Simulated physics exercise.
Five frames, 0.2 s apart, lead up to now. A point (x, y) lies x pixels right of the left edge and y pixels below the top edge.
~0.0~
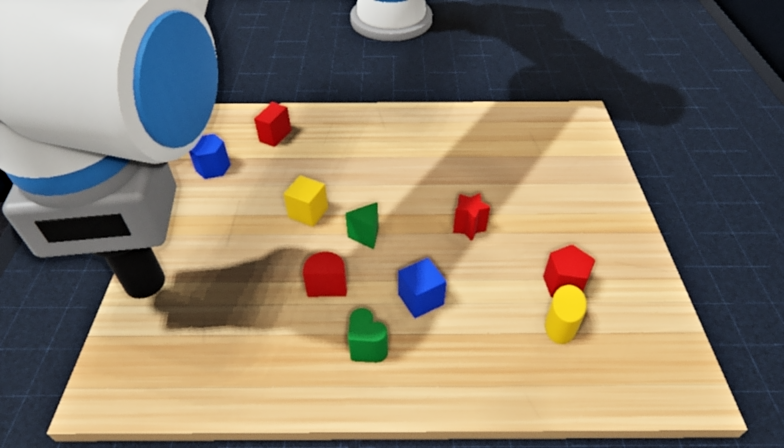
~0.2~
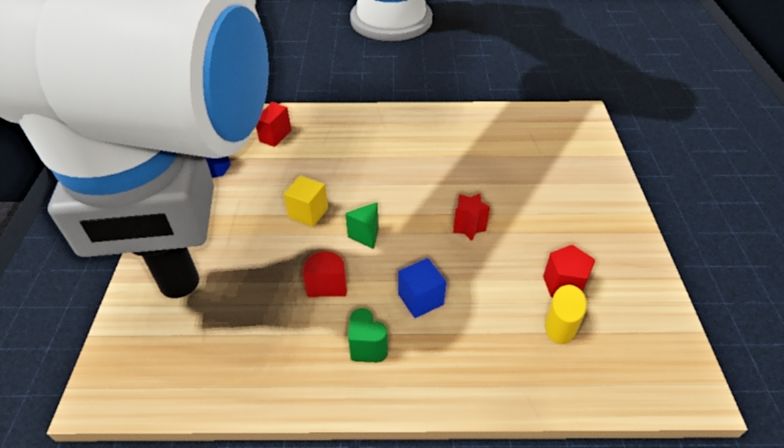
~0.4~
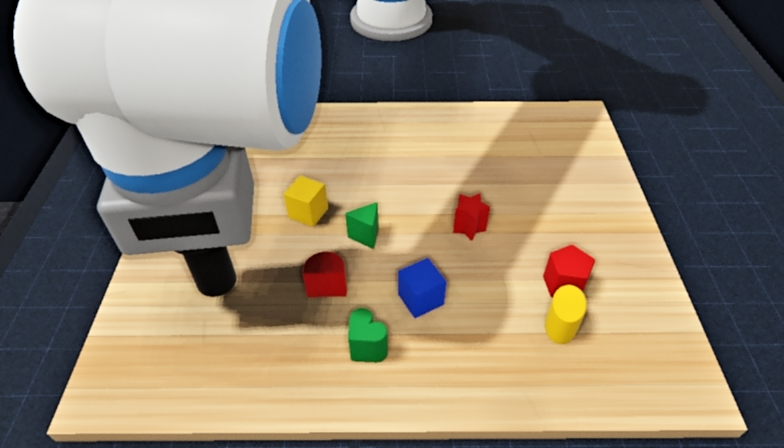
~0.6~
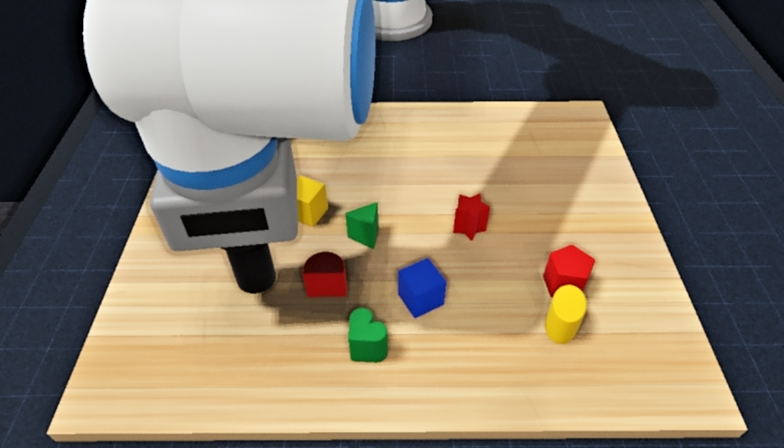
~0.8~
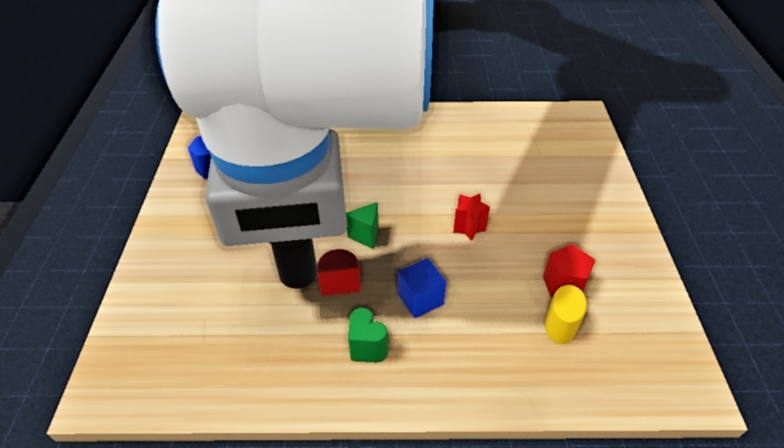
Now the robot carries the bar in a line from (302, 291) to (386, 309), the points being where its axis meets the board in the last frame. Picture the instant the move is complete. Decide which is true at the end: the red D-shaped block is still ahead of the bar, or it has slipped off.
It will get left beside or behind the bar.
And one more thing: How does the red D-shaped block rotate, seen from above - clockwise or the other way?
The twist is anticlockwise.
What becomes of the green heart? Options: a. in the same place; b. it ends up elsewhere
(a)
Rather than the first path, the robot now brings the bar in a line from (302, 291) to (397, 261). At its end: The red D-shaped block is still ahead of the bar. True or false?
That statement is accurate.
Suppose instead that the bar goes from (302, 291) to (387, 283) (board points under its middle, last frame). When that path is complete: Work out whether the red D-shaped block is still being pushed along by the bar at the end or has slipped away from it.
At the end of the path, the bar is still pushing the red D-shaped block ahead of it.
On the path given first. Halfway along, bar (342, 283); red D-shaped block (371, 256), turned 55° anticlockwise.
At the end, bar (385, 292); red D-shaped block (388, 256), turned 110° anticlockwise; green heart not moved; blue square not moved.
